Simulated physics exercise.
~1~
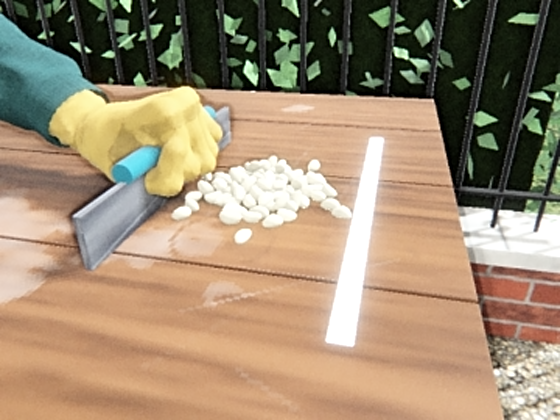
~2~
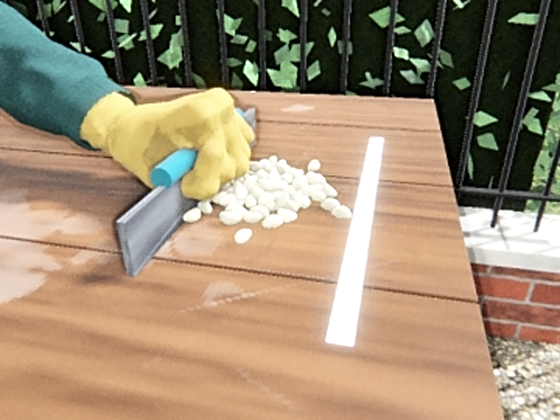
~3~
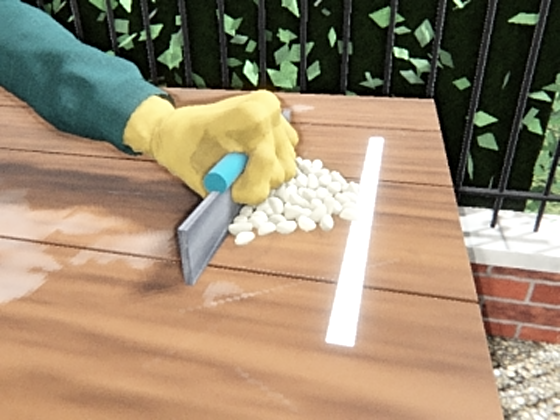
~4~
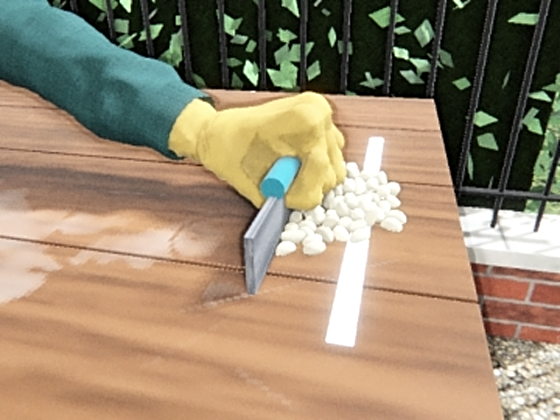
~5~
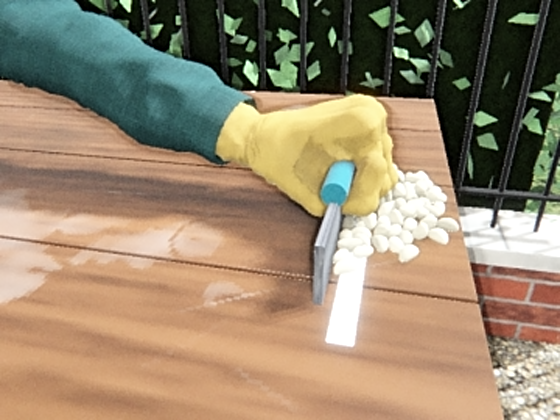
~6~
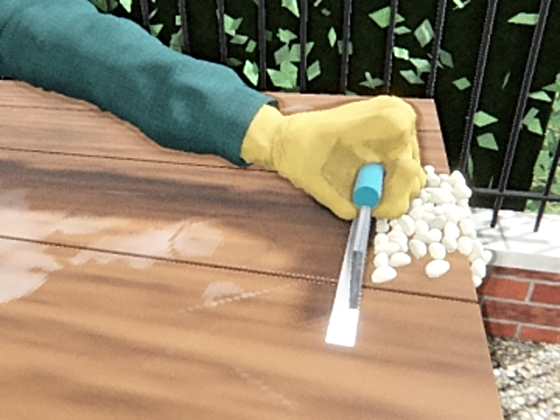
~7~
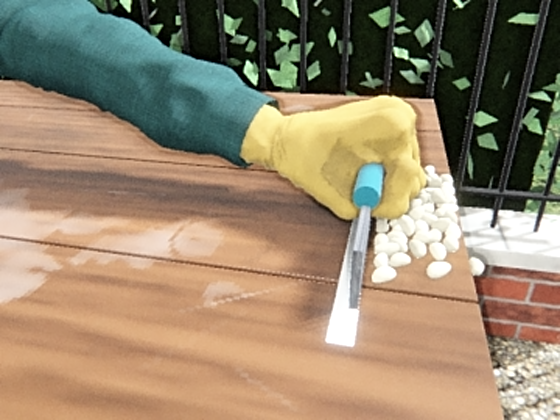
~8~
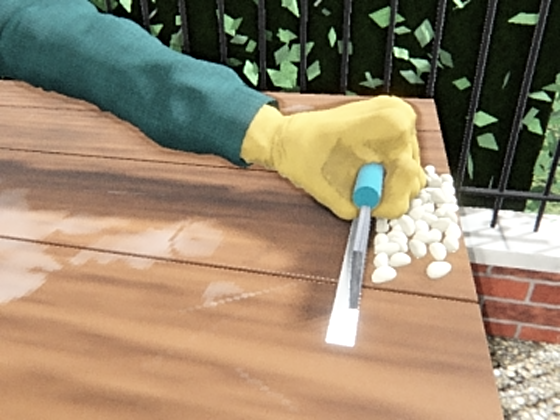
Gloved hand pushing white pebbles rightward across a wooden table with a scraper, stopping at white tape as a few spill over the edge.
